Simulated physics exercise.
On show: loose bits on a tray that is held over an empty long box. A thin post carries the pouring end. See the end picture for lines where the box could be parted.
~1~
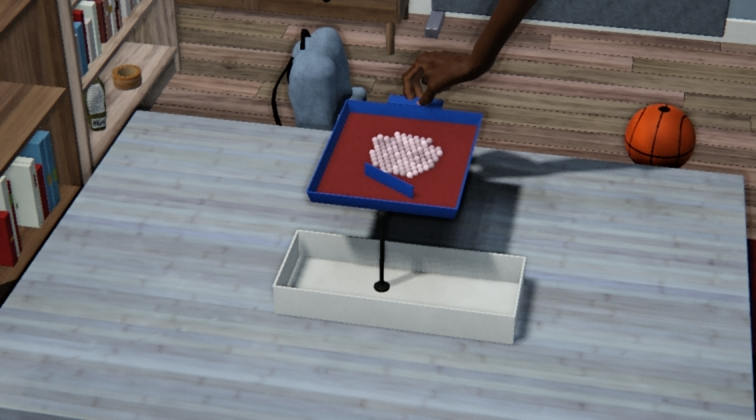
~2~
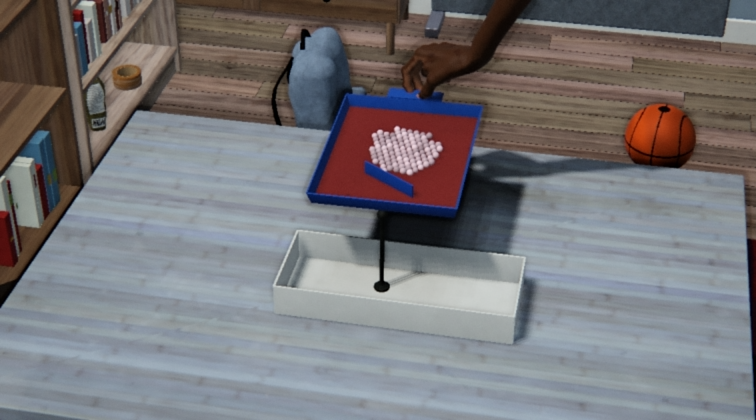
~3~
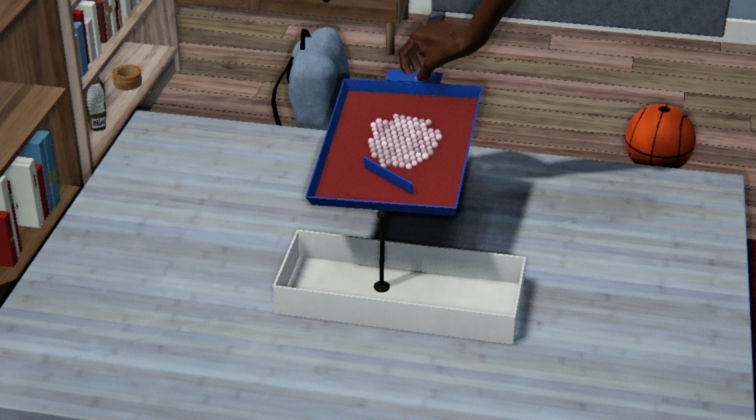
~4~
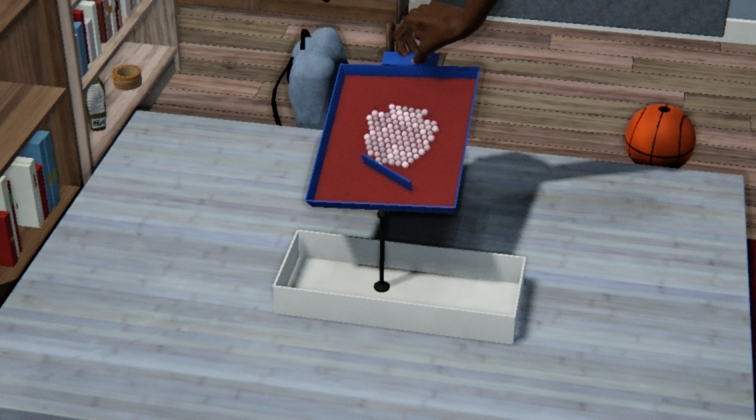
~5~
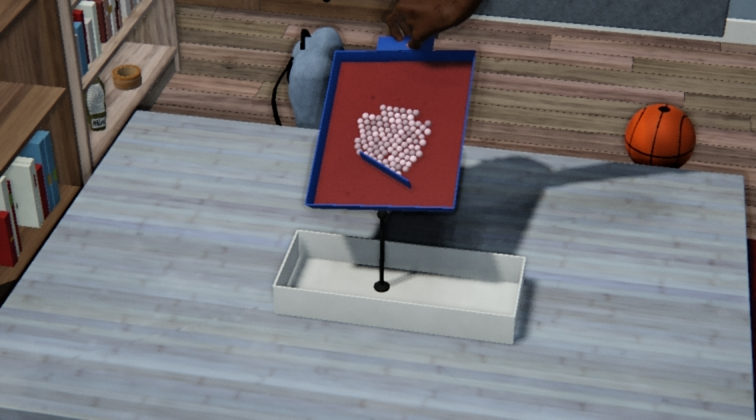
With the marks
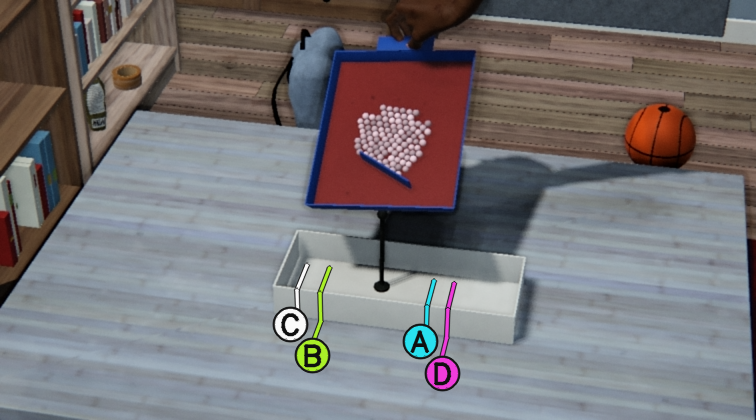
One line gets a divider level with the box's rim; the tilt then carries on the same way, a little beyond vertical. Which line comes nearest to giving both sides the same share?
The answer is line B.
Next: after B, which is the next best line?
C it is.
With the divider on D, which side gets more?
Left.
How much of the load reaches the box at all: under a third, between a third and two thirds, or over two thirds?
It is over two thirds.
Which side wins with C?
More lands on the right.
On the marked copy, line A crosses the front rim at (427, 305); line B crosses the front rim at (320, 292); line C crosses the front rim at (297, 289); line D crosses the front rim at (448, 308).
Choosing A, of what is caught, all on the left of the divider, none on the right.
Choosing B, of what is caught, about half on the left of the divider, about half on the right.
Choosing C, of what is caught, a small part on the left of the divider, most on the right.
Choosing D, of what is caught, all on the left of the divider, none on the right.
